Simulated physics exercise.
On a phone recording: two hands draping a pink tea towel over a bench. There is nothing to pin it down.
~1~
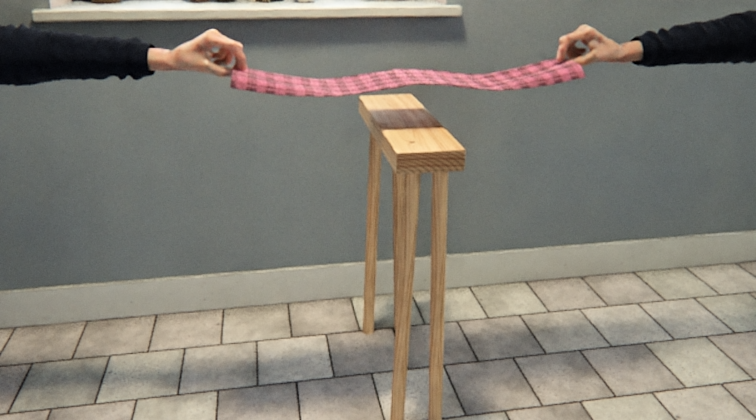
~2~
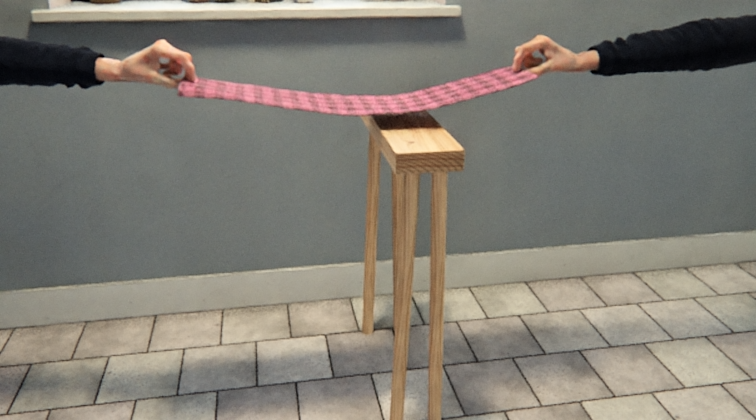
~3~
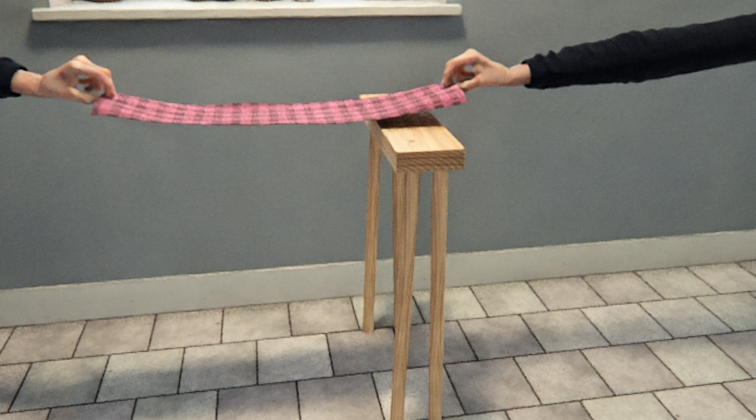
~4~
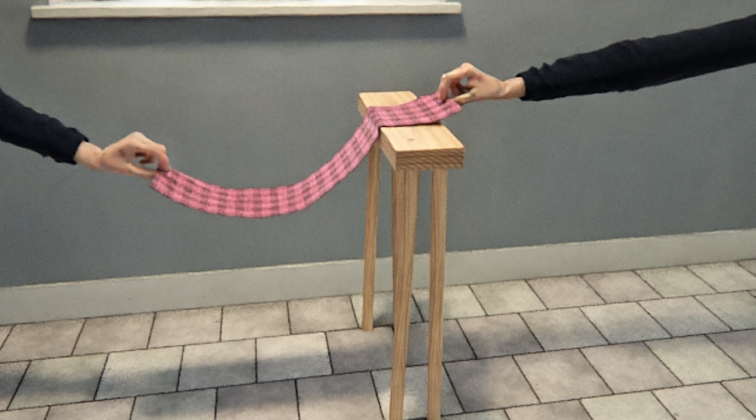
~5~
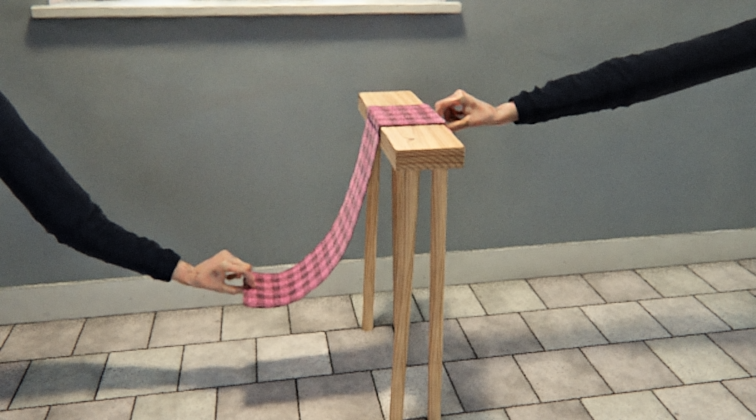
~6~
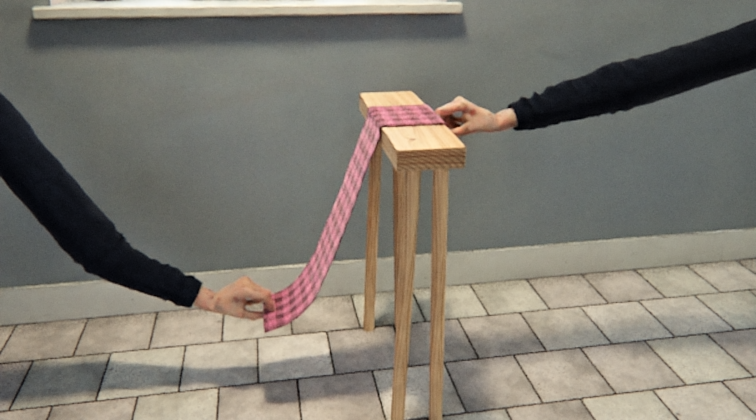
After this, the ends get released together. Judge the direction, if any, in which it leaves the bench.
I think it is going to spill over to the left.
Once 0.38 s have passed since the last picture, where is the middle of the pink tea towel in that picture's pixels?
(354, 278).
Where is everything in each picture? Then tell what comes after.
Left end (237, 89); right end (580, 78); top of the bench (431, 156), in the first frame.
Left end (184, 96); right end (534, 79), in the second frame.
Left end (98, 115); right end (461, 104); top of the bench (431, 155), in the third frame.
Left end (155, 190); right end (457, 112), in the fourth frame.
Left end (249, 307); right end (450, 133), in the fifth frame.
Left end (270, 331); right end (452, 138); far more of it on the left, in the sixth frame.
Then, 0.38 s after the last picture, tea towel clear of the top and falling near (354, 278).
Then, 0.62 s after the last picture, tea towel in a heap on the floor near (353, 371).
At rest, tea towel in a heap on the floor near (353, 374). The pink tea towel falls on the left side.
